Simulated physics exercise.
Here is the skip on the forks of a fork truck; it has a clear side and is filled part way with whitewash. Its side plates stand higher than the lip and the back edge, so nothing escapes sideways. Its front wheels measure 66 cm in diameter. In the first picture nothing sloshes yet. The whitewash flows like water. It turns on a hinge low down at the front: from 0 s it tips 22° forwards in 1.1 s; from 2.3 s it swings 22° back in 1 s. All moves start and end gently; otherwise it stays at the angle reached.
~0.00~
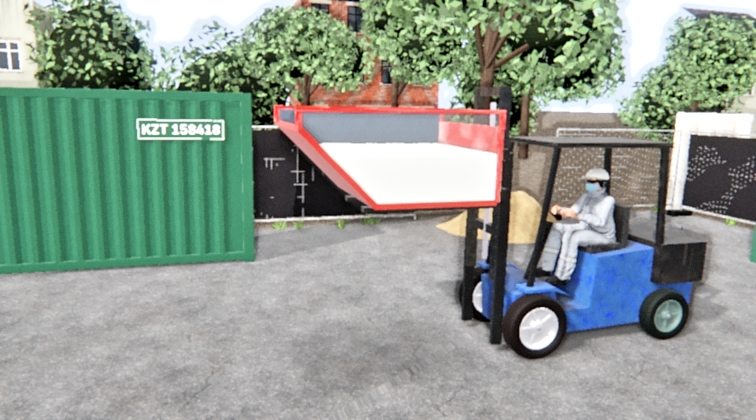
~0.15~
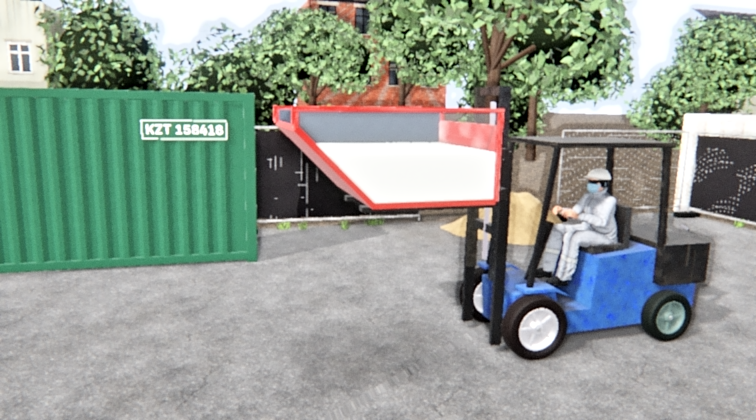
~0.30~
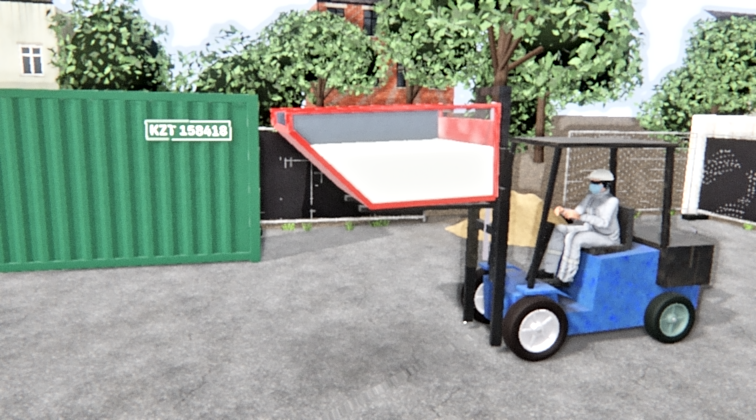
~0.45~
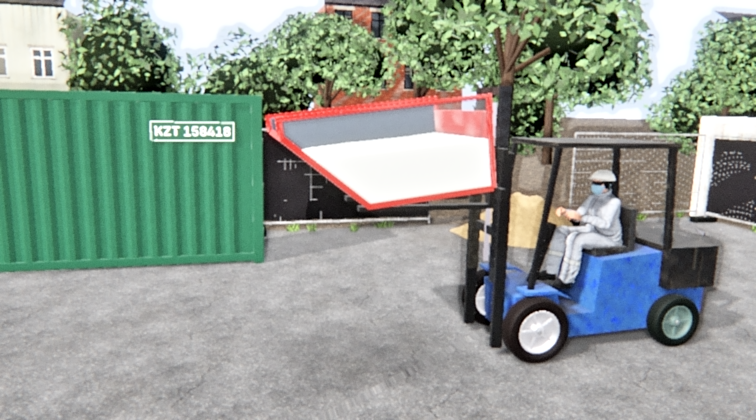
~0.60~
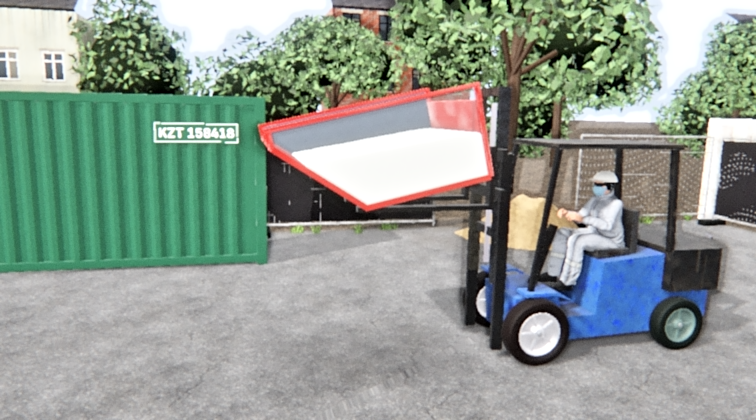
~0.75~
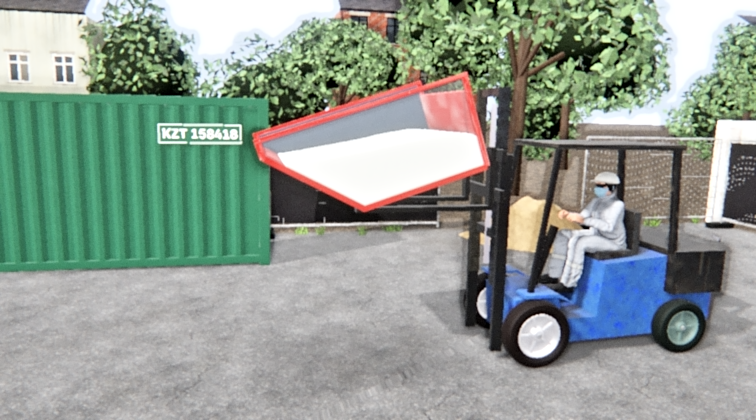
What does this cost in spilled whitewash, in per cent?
Roughly 42 per cent of the whitewash is lost.
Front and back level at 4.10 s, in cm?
Front 28 cm, back 28 cm.
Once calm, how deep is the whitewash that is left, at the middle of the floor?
About 20 cm.
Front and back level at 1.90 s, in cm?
About 40 cm in front and 0 cm behind.
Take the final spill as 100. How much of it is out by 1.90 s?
Some 80 per cent by then.
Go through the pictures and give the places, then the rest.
The surface is at (388, 156) near the front wall; the surface is at (485, 155) near the back wall; the lip is at (302, 126); the front is on the left; a wheel hub at (541, 330), in the first frame.
The surface is at (385, 155) near the front wall; the surface is at (484, 154) near the back wall, in the second frame.
The surface is at (382, 155) near the front wall; the surface is at (481, 150) near the back wall; the skip is tilted 3° forwards, in the third frame.
The surface is at (375, 154) near the front wall; the surface is at (476, 142) near the back wall; the skip is tilted 7° forwards, in the fourth frame.
The surface is at (368, 155) near the front wall; the surface is at (469, 135) near the back wall; the skip is tilted 13° forwards, in the fifth frame.
The surface is at (360, 154) near the front wall; the surface is at (463, 135) near the back wall; the skip is tilted 18° forwards; the lip is at (266, 156); a wheel hub at (541, 338), in the sixth frame.
Then, 1.90 s in, the skip is at 22° forwards, the surface stands 0 cm at the back and 40 cm at the front; 34 per cent is out, over the front.
Then, 3.00 s in, the skip is at 3° forwards, the surface stands 12 cm at the back and 31 cm at the front; 41 per cent is out, over the front.
Then, 4.10 s in, the surface stands 28 cm at the back and 27 cm at the front; 41 per cent is out, over the front.
Then, 6.18 s in, 42 per cent is out, over the front, 295 of 696 litres.
